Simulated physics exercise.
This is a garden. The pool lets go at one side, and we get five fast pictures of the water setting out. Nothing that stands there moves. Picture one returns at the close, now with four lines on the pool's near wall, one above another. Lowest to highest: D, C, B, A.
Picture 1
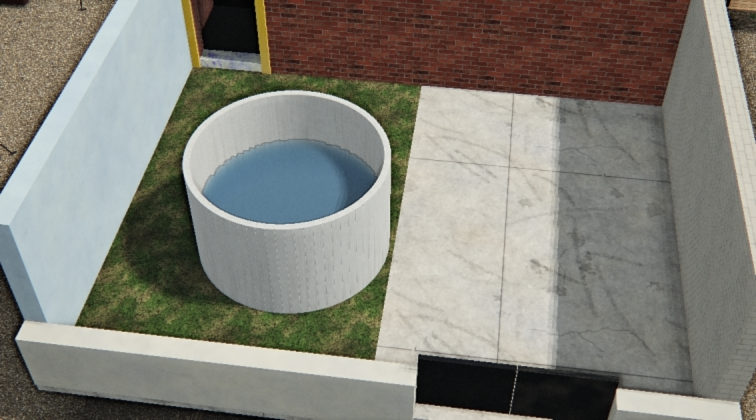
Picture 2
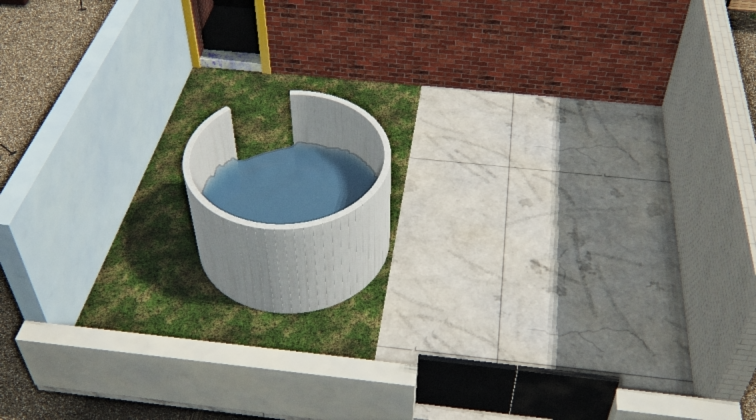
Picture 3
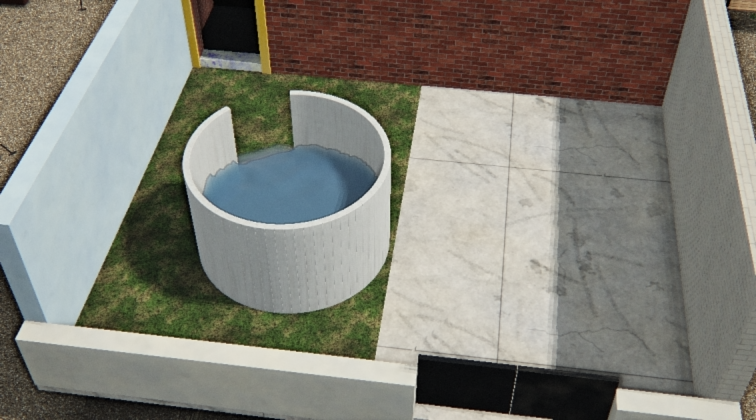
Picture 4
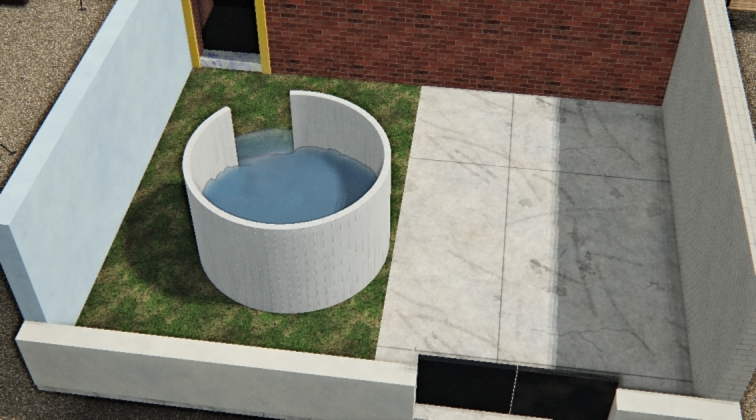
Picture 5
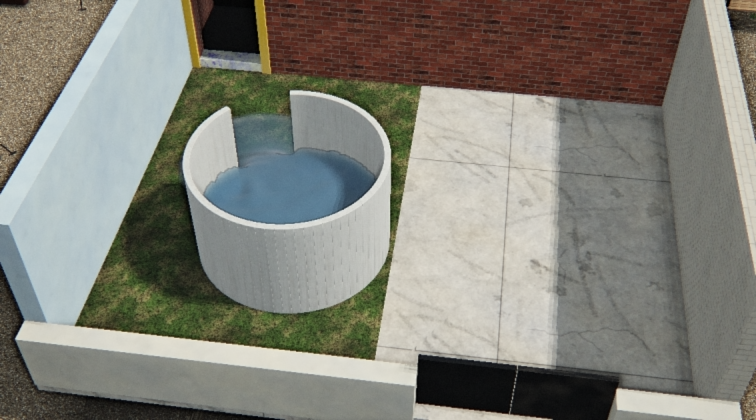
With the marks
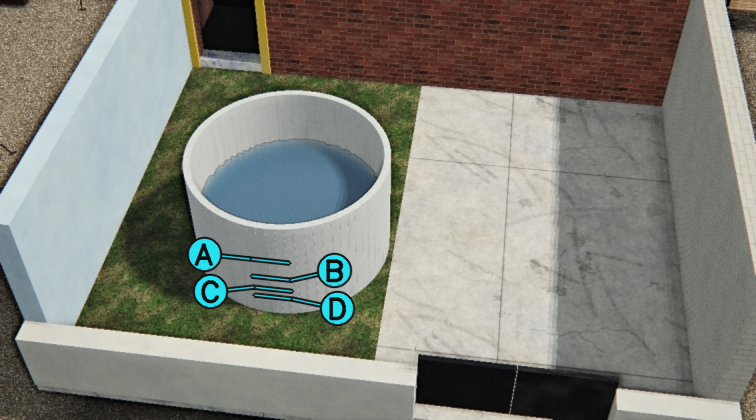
Round white pool in a walled garden losing a section of its back wall, water spreading through the gap onto the grass.
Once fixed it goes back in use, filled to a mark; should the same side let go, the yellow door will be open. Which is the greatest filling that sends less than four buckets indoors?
The answer is line C.
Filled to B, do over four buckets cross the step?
Yes, it does.
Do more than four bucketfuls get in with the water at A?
Yes.
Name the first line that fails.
That is line B.
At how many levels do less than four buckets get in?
Two of the four.
On the marked copy, A at (269, 261); B at (271, 278); C at (272, 289); D at (273, 297); from the bottom up D, C, B, A.
With A, dozens of bucketfuls pour in.
With B, about 9 bucketfuls get in.
With C, a bucket or two gets in.
With D, nothing gets over.
